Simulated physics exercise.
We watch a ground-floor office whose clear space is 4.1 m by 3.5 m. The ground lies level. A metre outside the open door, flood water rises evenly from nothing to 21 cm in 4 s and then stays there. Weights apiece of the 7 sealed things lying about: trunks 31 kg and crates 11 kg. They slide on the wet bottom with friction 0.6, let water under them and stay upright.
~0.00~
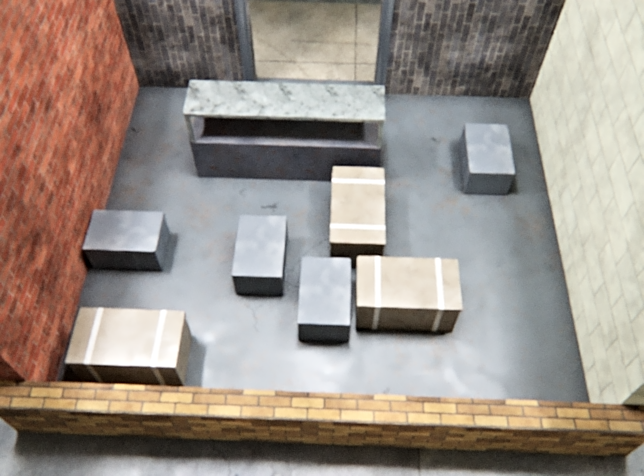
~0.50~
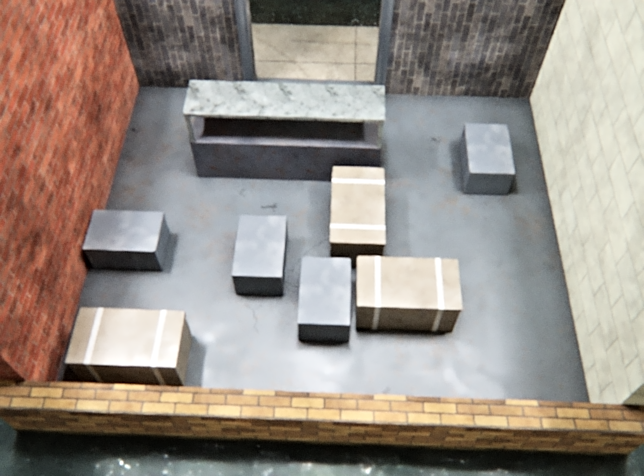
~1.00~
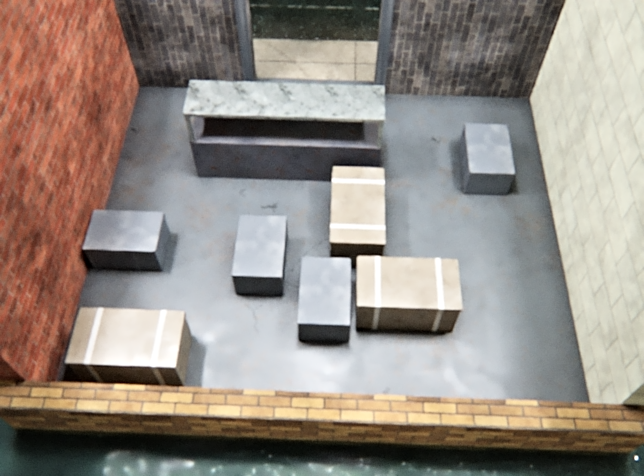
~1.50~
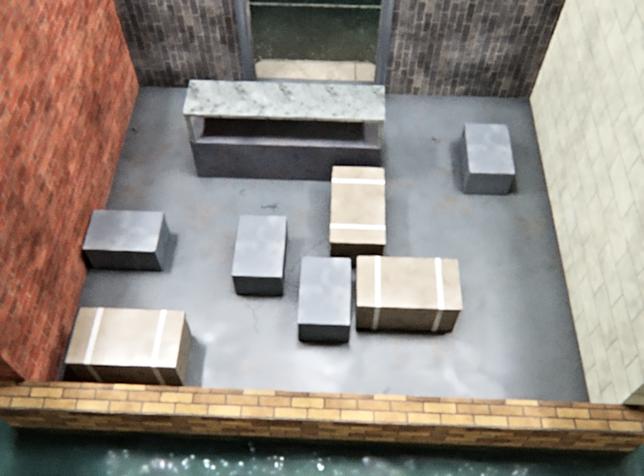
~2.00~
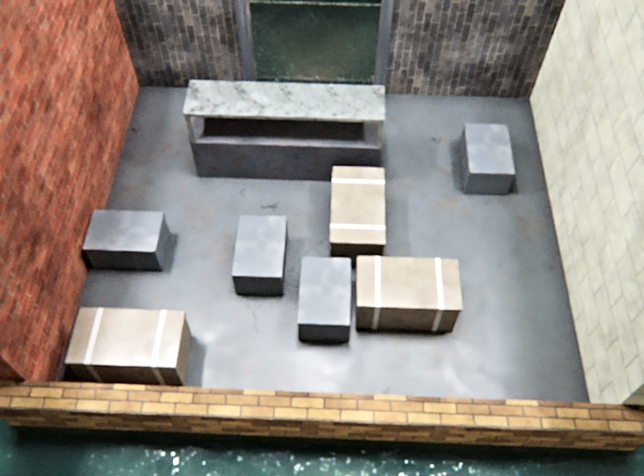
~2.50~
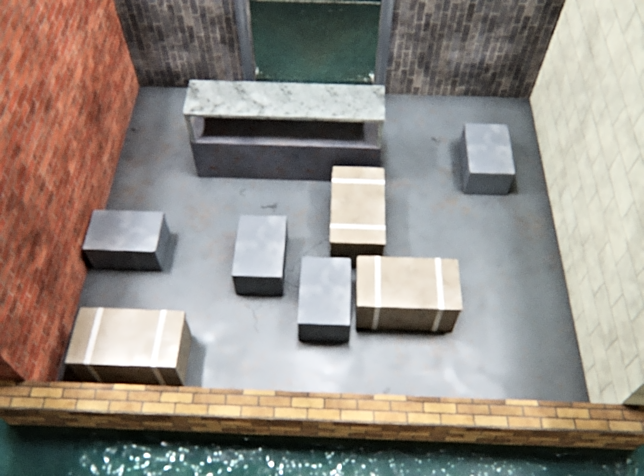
A small room with a red brick wall on the left, a pale wall on the right and a dark brick wall behind is seen from high in front. Grey crates and tan trunks with white bands stand on the grey floor before a marble-topped counter. Green water spreads outside the front wall and the back doorway, while the objects and camera stay still.
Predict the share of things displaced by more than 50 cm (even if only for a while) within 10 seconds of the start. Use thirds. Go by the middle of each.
That comes to less than a third.
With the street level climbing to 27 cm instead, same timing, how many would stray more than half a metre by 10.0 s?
Then 3.
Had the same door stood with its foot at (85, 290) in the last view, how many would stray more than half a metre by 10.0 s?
In that case 7 of them.
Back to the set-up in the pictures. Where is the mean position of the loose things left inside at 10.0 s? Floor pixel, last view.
Near (296, 304).
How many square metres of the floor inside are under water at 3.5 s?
Some 1.5 m2.
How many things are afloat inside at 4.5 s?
0 of them.
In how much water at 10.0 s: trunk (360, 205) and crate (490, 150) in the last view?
About 4 and 9 cm.
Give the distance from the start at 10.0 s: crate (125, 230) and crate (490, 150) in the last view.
In turn: 120 cm, 250 cm.
After 3.5 s 0 of 7 are over 50 cm from their spots; 0 afloat.
After 4.5 s 0 of 7 are over 50 cm from their spots; 0 afloat.
After 7.0 s 2 of 7 are over 50 cm from their spots; 1 afloat.
After 10.0 s 2 of 7 are over 50 cm from their spots, and 2 have been at some point; 4 afloat.
